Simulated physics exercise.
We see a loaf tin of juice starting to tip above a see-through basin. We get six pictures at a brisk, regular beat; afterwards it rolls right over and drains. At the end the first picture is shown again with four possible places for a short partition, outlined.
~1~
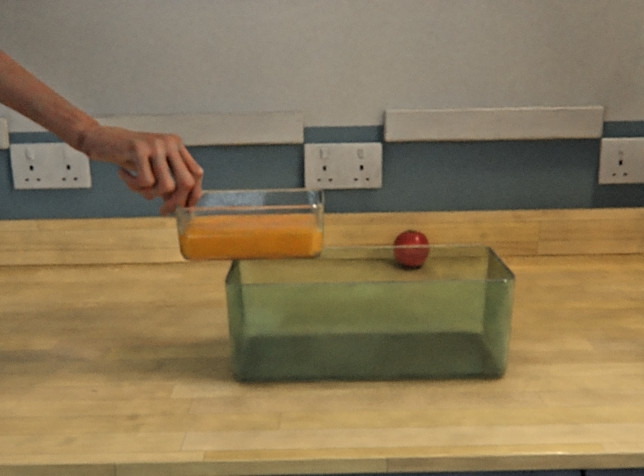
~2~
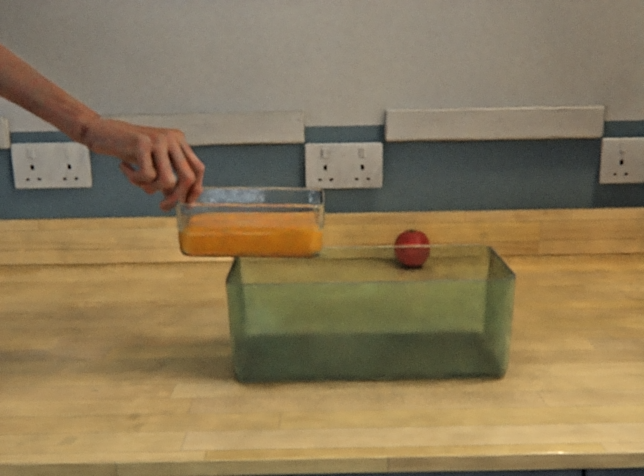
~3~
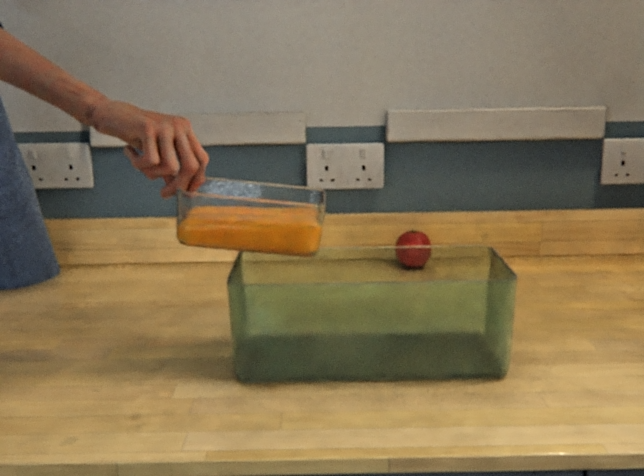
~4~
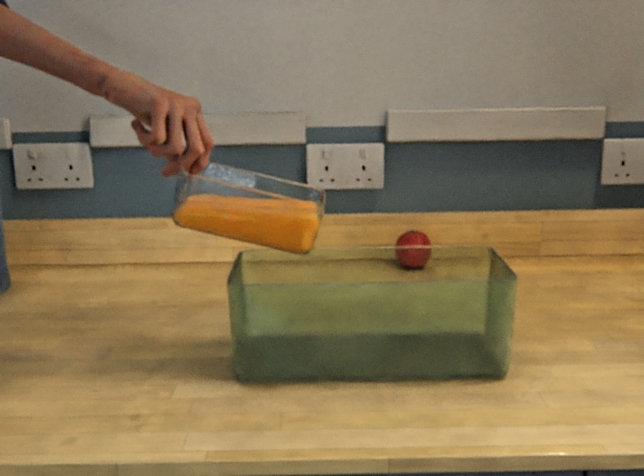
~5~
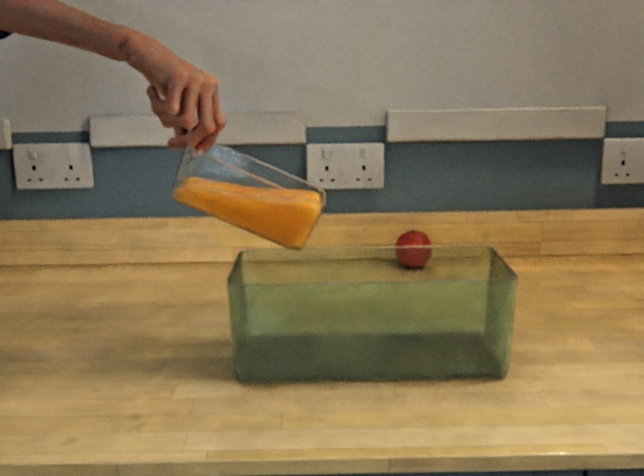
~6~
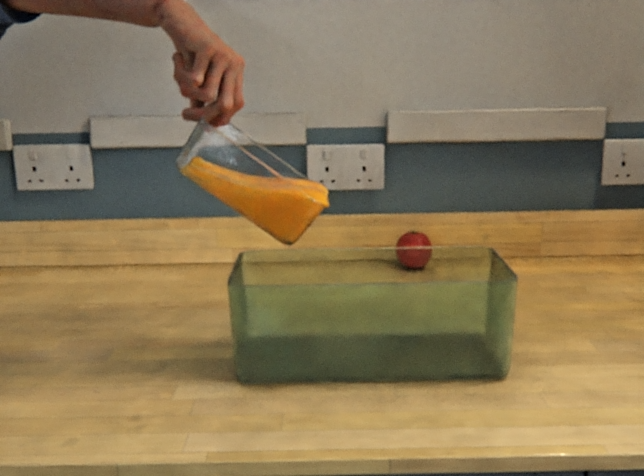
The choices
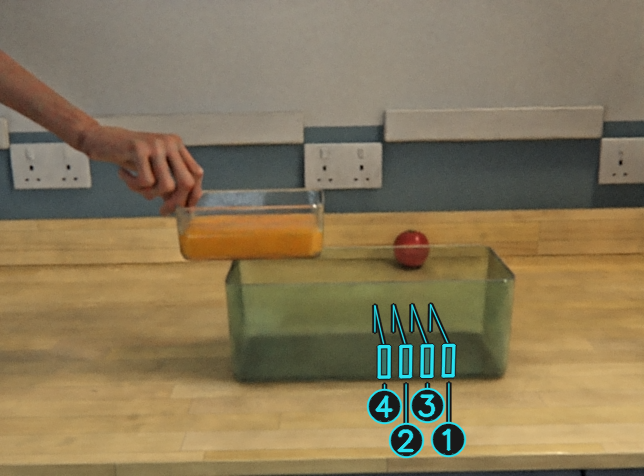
A hand at the left holds a clear glass loaf tin of orange juice above the left end of a larger, green-tinted see-through basin. The basin stands on a pale wooden counter, seen from the front by a still camera, with a red ball near its back rim and white sockets on the blue-and-grey wall behind. The hand rises and shifts right, tilting the tin steadily rightward until the juice reaches its lip.
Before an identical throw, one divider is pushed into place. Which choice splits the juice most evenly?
2 is best.
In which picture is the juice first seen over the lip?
Picture 6.
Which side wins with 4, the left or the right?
The right one.
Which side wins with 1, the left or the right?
More ends on the left.
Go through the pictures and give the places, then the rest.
Upright, lip at (321, 196); basin from (233, 379) to (507, 374); nothing has left yet, in the first frame.
Upright, lip at (322, 196); nothing has left yet, in the second frame.
Tipped about 7°, lip at (323, 197); nothing has left yet, in the third frame.
Tipped about 15°, lip at (323, 197); nothing has left yet, in the fourth frame.
Tipped about 25°, lip at (323, 197); nothing has left yet, in the fifth frame.
Tipped about 37°, lip at (324, 198); juice is over the lip, down to (324, 198), in the sixth frame.
In cyan, 1 at (448, 383); 2 at (406, 384); 3 at (427, 383); 4 at (384, 384).
With 1, about 92 % ends left of the wall and 6 % right of it.
With 2, about 48 % ends left of the wall and 51 % right of it.
With 3, about 85 % ends left of the wall and 15 % right of it.
With 4, about 20 % ends left of the wall and 80 % right of it.
